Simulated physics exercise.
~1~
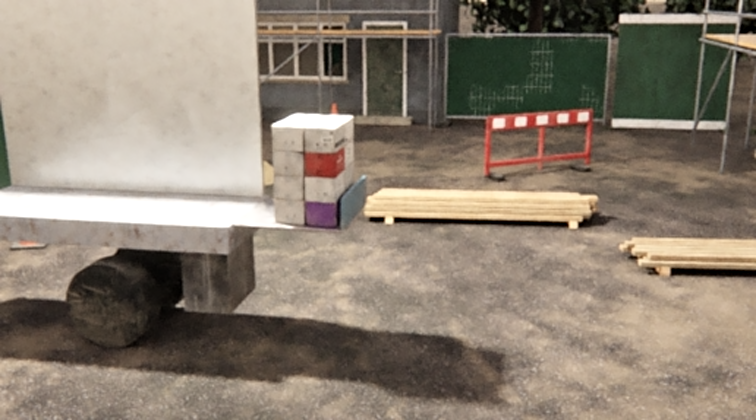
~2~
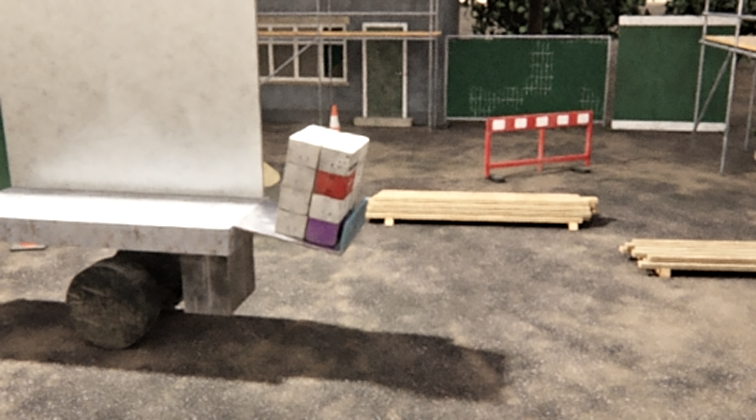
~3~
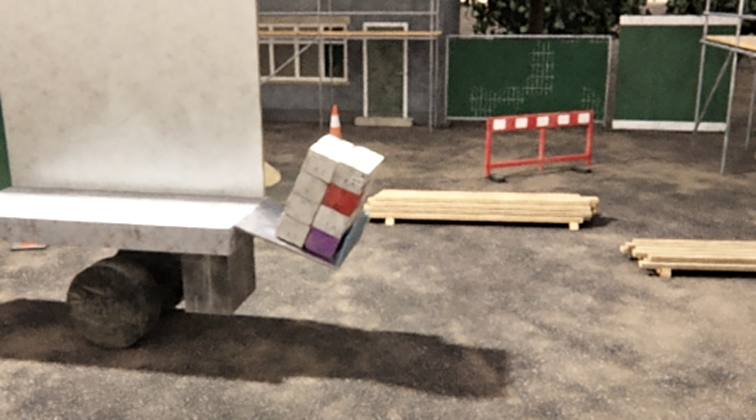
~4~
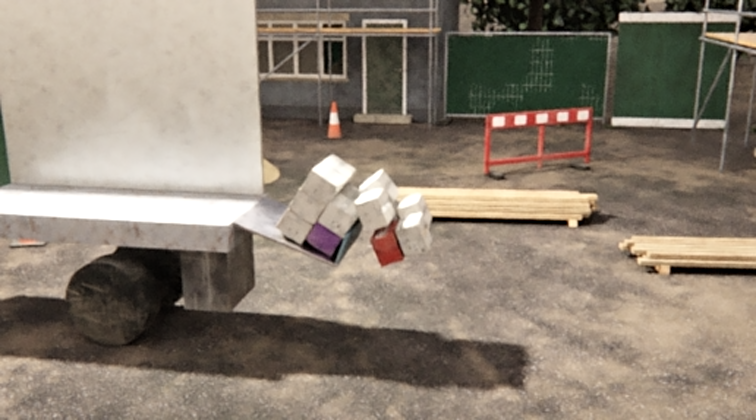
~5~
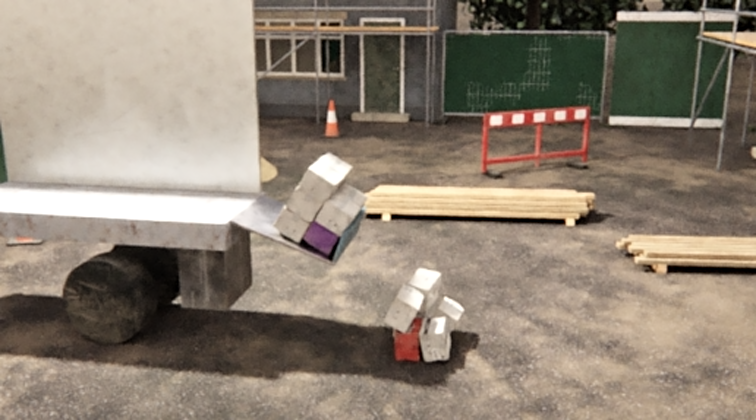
A lorry's tail lift tips down and several stacked parcels, one red, tumble to the ground.
